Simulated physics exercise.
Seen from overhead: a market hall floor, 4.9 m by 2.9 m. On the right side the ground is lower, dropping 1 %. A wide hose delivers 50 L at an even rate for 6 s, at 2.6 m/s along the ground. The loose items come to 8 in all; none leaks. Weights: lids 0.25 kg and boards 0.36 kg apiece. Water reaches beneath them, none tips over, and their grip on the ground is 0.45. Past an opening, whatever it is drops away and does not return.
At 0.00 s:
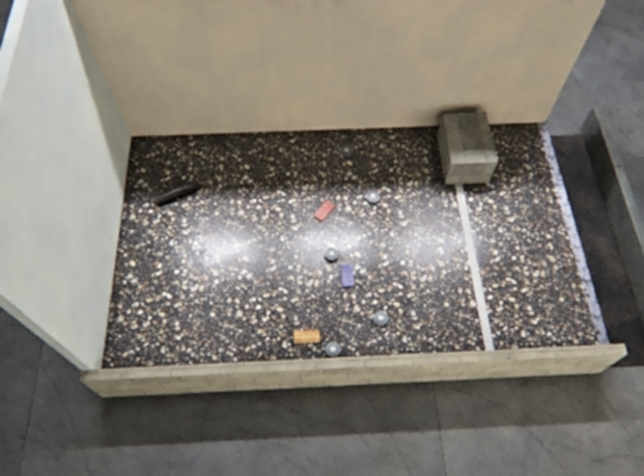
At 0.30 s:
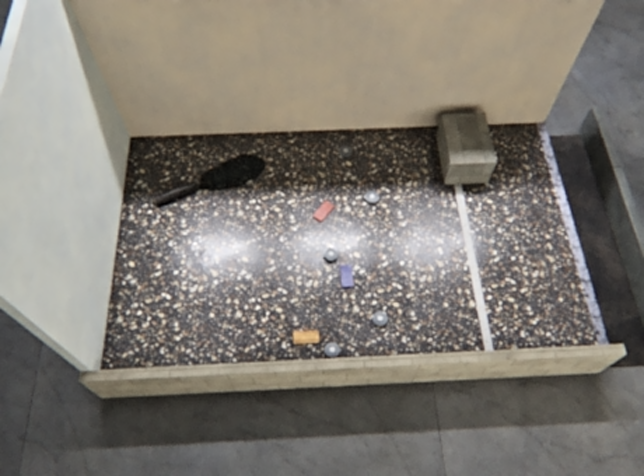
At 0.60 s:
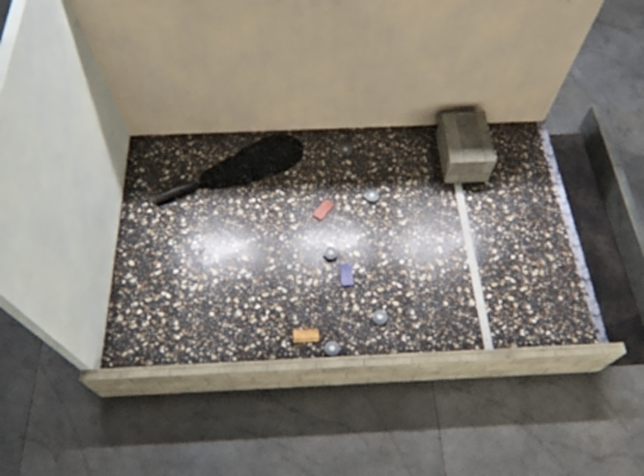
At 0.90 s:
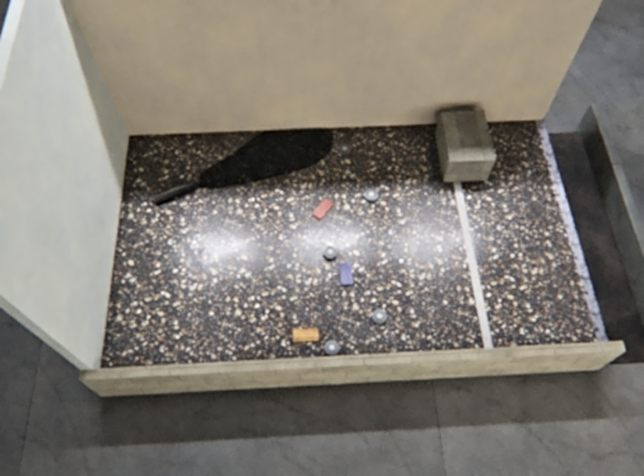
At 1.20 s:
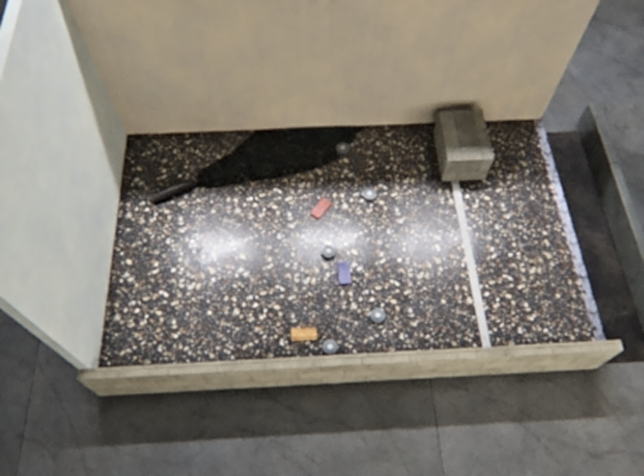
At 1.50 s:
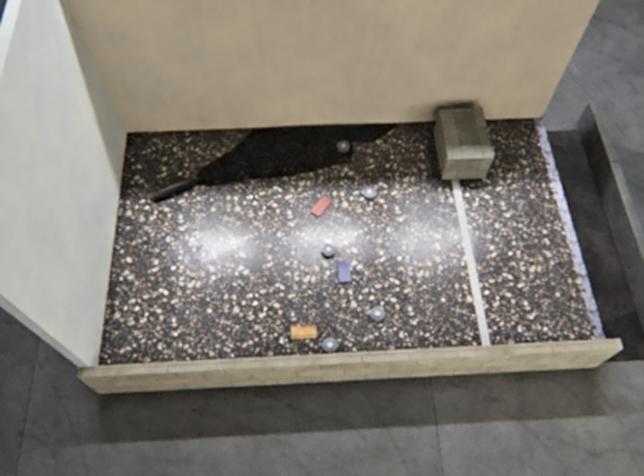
On a speckled market hall floor, dark water spreads rightward from a hose along the back wall.
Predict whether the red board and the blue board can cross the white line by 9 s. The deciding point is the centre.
Note: Red board stops before it, blue board stops before it.
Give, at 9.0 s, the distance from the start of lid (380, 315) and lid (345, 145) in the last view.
First one 0 cm, second one 40 cm.
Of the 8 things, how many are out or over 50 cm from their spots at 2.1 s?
I make it 0 by then.
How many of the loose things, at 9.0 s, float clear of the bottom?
It comes to 0 of them.
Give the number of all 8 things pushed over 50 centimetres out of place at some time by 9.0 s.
That adds up to 0.
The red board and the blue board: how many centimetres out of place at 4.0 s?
About 0 and 0 cm.
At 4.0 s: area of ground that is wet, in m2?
Some 2.0 m2 of it.
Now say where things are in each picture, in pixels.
The first picture shows the red board at (325, 210) rests on the ground; the blue board at (347, 275), on the bottom; water covers 0.0 m2; 0 of 8 have shifted.
The second picture shows the red board at (324, 211), on the bottom; the blue board at (347, 276) rests on the ground; water covers 0.2 m2; 0 of 8 have shifted.
The third picture shows the red board at (324, 210), on the bottom; the blue board at (347, 274), on the bottom; 0.4 m2 under water; 0 of 8 have shifted.
The fourth picture shows the red board at (323, 209), on the bottom; the blue board at (346, 273), on the bottom; 0.6 m2 under water; 0 of 8 have shifted.
The fifth picture shows the red board at (321, 208) rests on the ground; the blue board at (344, 273) rests on the ground; water covers 0.8 m2; 0 of 8 have shifted.
The sixth picture shows the red board at (321, 206) rests on the ground; the blue board at (344, 271) rests on the ground; water covers 0.9 m2; 0 of 8 have shifted.
After 2.1 s the red board is near (321, 206), 0.0 m from its start, aground; the blue board is near (344, 271), 0.0 m from its start, aground; 0 of 8 are over the mark; 0 afloat.
After 4.0 s the red board is near (321, 206), 0.0 m from its start, aground; the blue board is near (344, 271), 0.0 m from its start, aground; 0 of 8 are over the mark; 0 afloat.
After 6.3 s the red board is near (321, 206), 0.0 m from its start, aground; the blue board is near (344, 271), 0.0 m from its start, aground; 0 of 8 are over the mark; 0 afloat.
After 9.0 s the red board is near (321, 206), 0.0 m from its start, aground; the blue board is near (344, 271), 0.0 m from its start, aground; 0 of 8 are over the mark; 0 afloat.
